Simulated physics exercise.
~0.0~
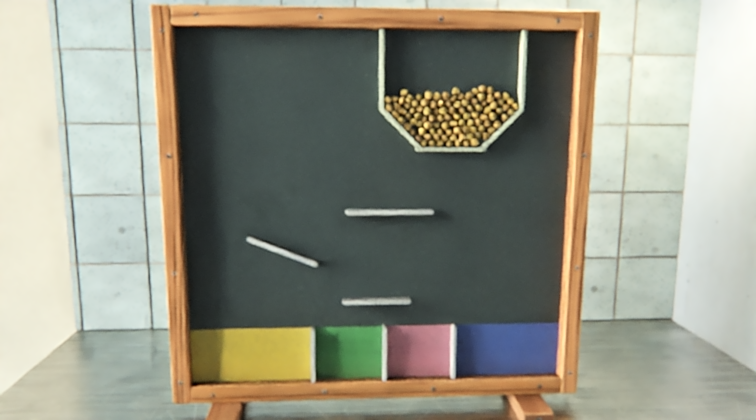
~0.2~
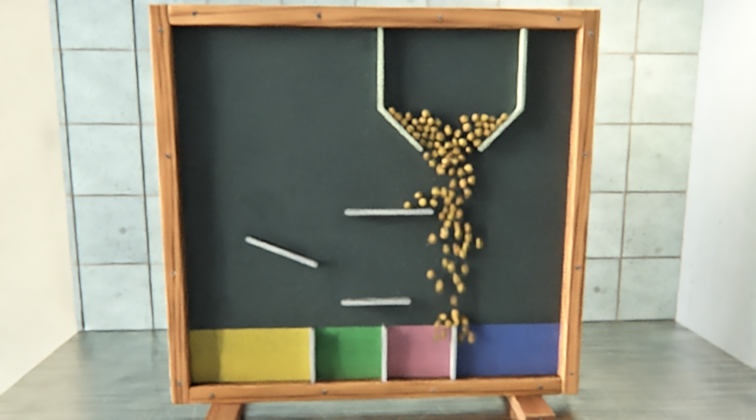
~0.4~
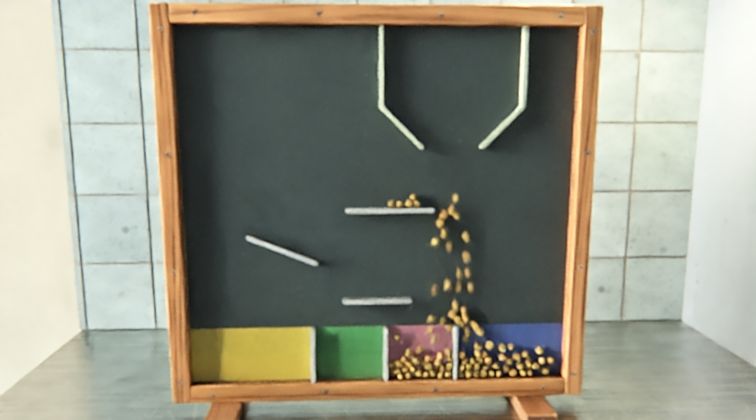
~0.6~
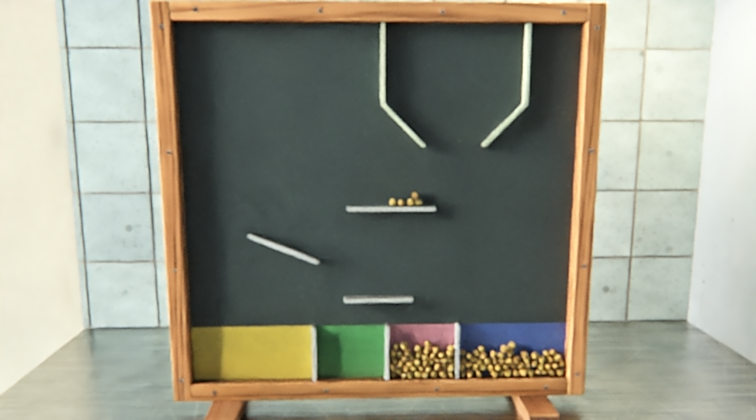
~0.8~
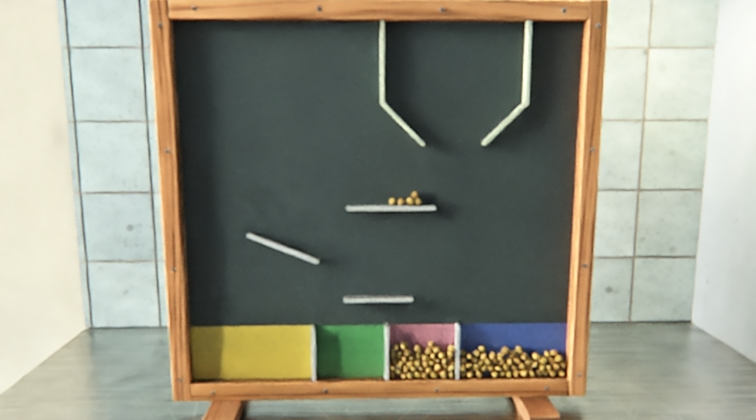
Golden beads pour from the hopper past ledges into pink and blue bins, a few staying on a ledge.
